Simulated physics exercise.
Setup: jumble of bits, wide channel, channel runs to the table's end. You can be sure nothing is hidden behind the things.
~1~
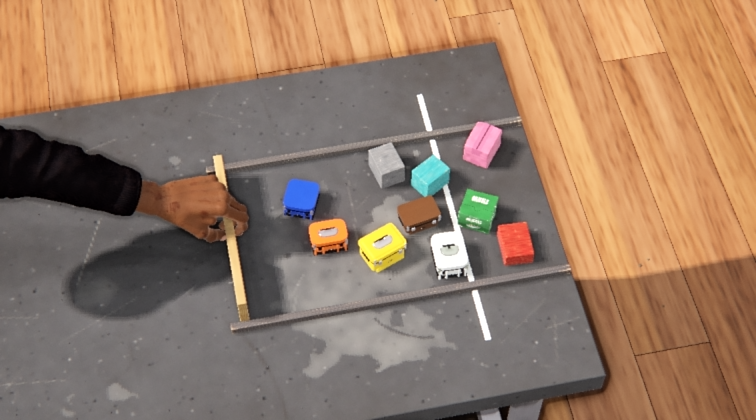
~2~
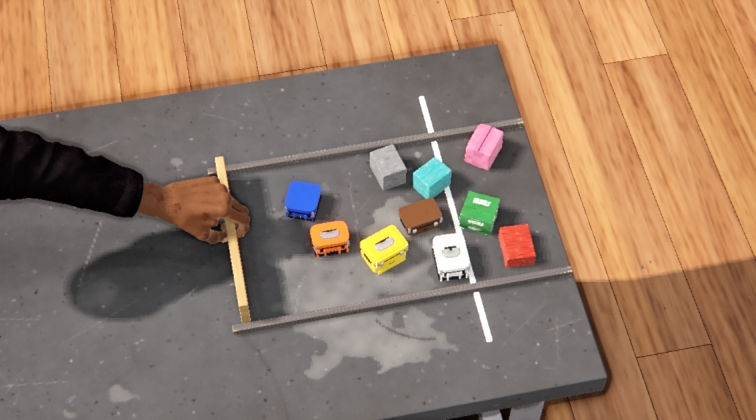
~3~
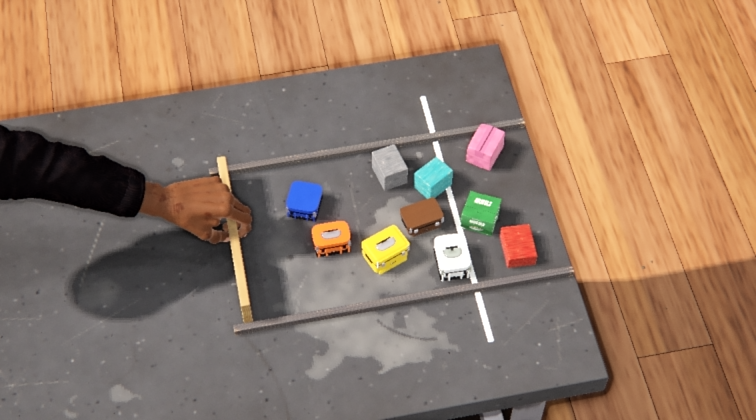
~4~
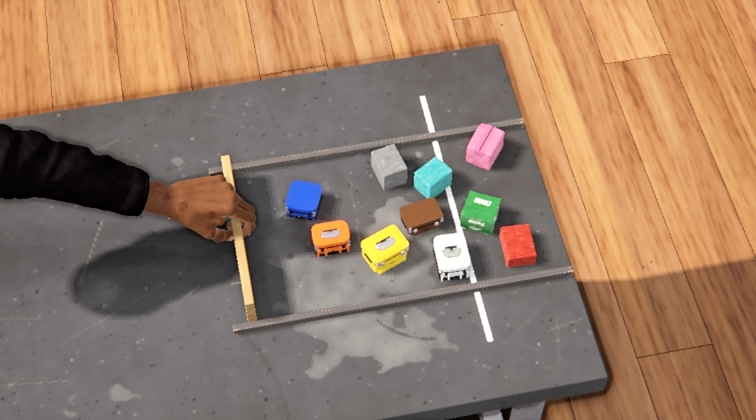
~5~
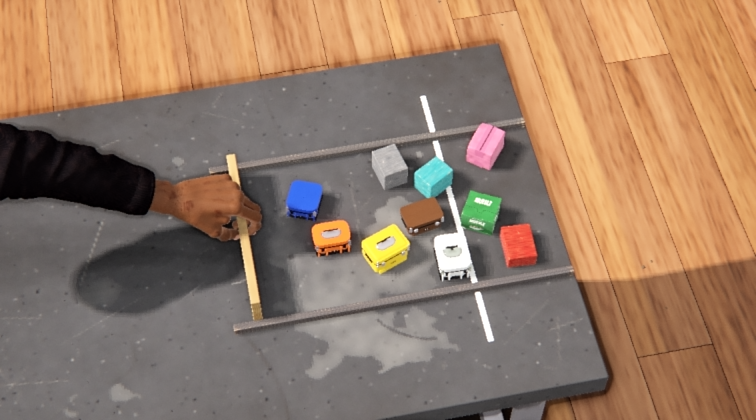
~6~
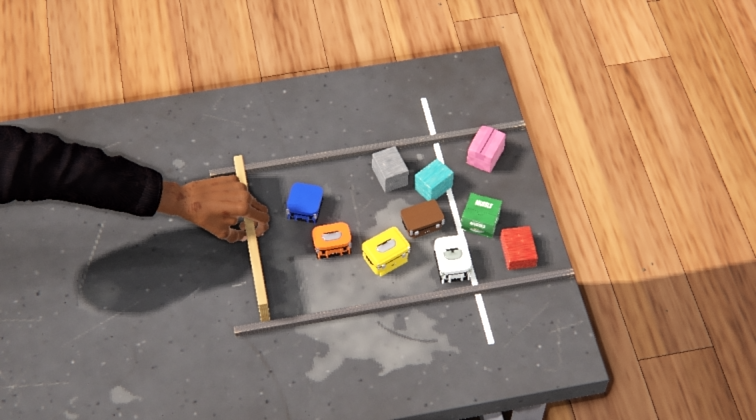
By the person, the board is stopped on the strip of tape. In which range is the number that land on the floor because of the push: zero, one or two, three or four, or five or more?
Every piece stays.
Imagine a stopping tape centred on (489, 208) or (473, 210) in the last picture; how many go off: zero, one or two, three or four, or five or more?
Counts by place: 1 or 2, then just one or two.
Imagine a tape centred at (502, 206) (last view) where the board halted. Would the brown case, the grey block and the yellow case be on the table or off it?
The brown case? It does not stay. The grey block? It is safe. The yellow case? It is safe.
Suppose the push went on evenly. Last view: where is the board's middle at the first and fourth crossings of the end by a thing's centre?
Near (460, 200) first, near (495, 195) second.
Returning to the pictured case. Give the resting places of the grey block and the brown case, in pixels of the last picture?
First (456, 145), then (509, 207).
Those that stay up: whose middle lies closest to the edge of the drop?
That would be the green box.
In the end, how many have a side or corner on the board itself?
It ends up touching 4.
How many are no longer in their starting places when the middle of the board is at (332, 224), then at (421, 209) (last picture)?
At the first spot 2, then 8.
Soon after, none off yet; red block at rest near (519, 248); pink box at rest near (486, 149); green box at rest near (481, 215).
Then, none off yet; red block moving near (523, 247); pink box at rest near (486, 149); green box moved about its own width near (517, 203).
At rest, the number that fall off is zero.
